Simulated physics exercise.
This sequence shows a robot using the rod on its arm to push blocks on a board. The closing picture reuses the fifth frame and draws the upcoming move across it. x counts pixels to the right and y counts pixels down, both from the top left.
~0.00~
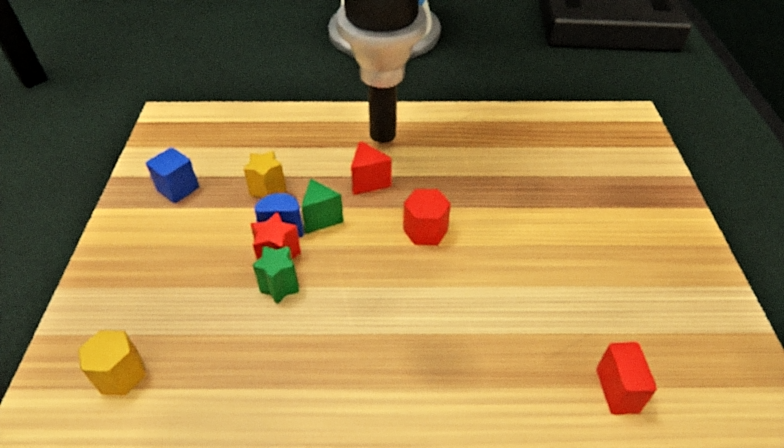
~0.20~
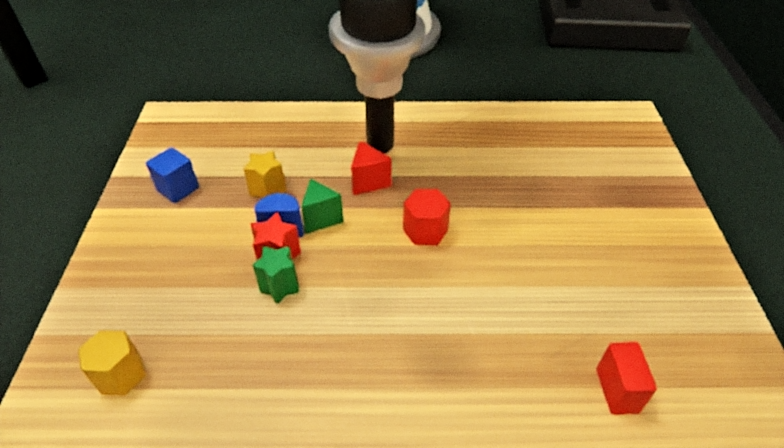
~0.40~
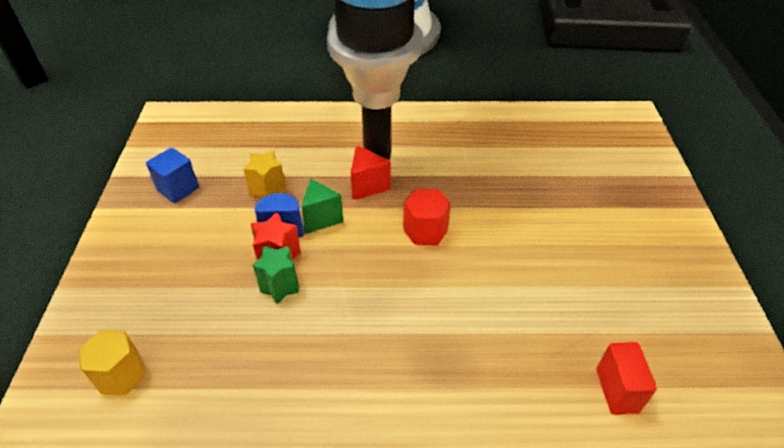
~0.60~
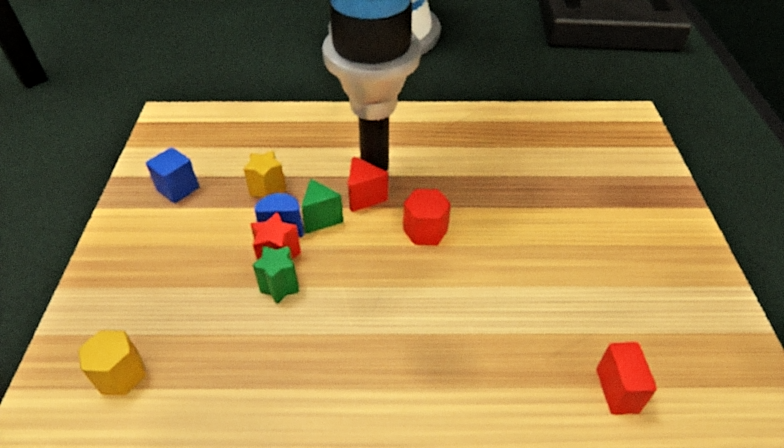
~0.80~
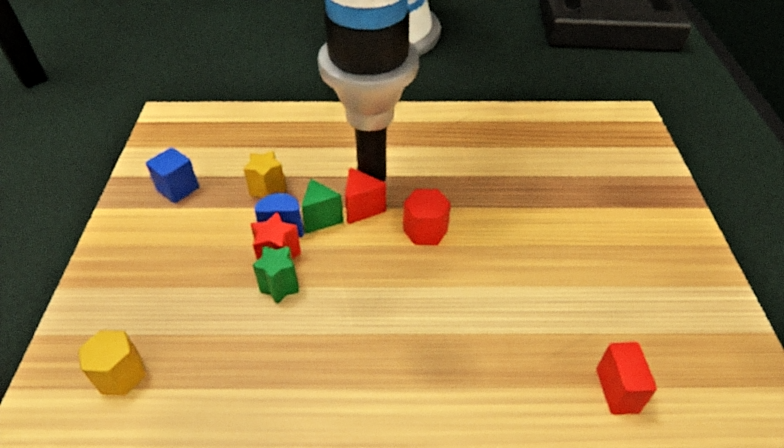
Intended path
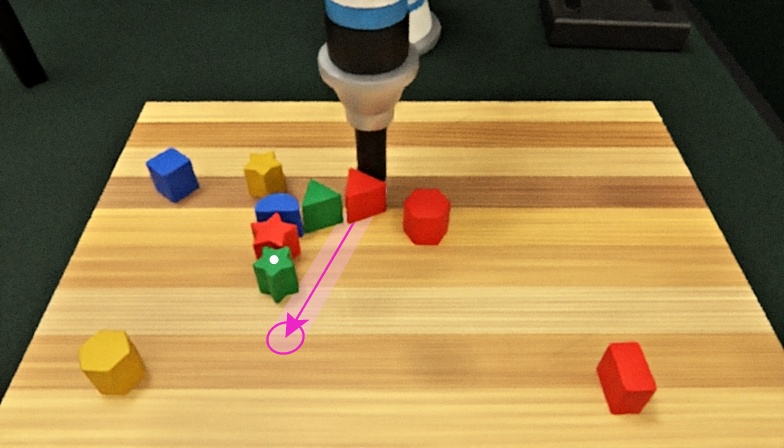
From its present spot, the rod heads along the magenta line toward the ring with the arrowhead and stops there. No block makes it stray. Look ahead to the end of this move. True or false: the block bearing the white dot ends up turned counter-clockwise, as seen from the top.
My answer: False.
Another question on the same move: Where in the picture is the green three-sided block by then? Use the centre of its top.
It will end up at (312, 208).
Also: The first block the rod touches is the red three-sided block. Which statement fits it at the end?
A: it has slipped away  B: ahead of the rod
My answer is option A.
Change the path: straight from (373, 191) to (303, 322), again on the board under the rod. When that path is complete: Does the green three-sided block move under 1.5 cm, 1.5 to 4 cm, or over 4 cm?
Final distance: 1.5 to 4 cm.
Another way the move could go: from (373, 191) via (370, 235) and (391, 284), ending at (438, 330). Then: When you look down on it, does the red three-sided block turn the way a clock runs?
Yes, it checks out.
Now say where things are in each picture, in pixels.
The first picture shows rod tip (383, 135); block tops, green star block (274, 260); blue half-round block (277, 203); green three-sided block (318, 193); red three-sided block (368, 155).
The second picture shows rod (380, 145); blocks unchanged.
The third picture shows rod (378, 156); red three-sided block (366, 159).
The fourth picture shows rod (375, 167); red three-sided block (364, 170).
The fifth picture shows rod (372, 177); green star block (274, 260); blue half-round block (277, 203); green three-sided block (318, 193); red three-sided block (361, 182).
Path on the board, in a line from (373, 191) to (286, 338); the dot is on the green star block.
What follows on the original path. One third of the way, rod (347, 220); blue half-round block (268, 202); green three-sided block (313, 208), turned 65° clockwise; red three-sided block (340, 229).
Two thirds of the way, rod (317, 268); blue half-round block (268, 202); green three-sided block (312, 208), turned 75° clockwise; red three-sided block (326, 279), turned 70° anticlockwise.
At the end, rod (282, 325); green star block (270, 267), turned 45° clockwise; blue half-round block (268, 202); green three-sided block (312, 208), turned 75° clockwise; red three-sided block (325, 300), turned 100° anticlockwise.
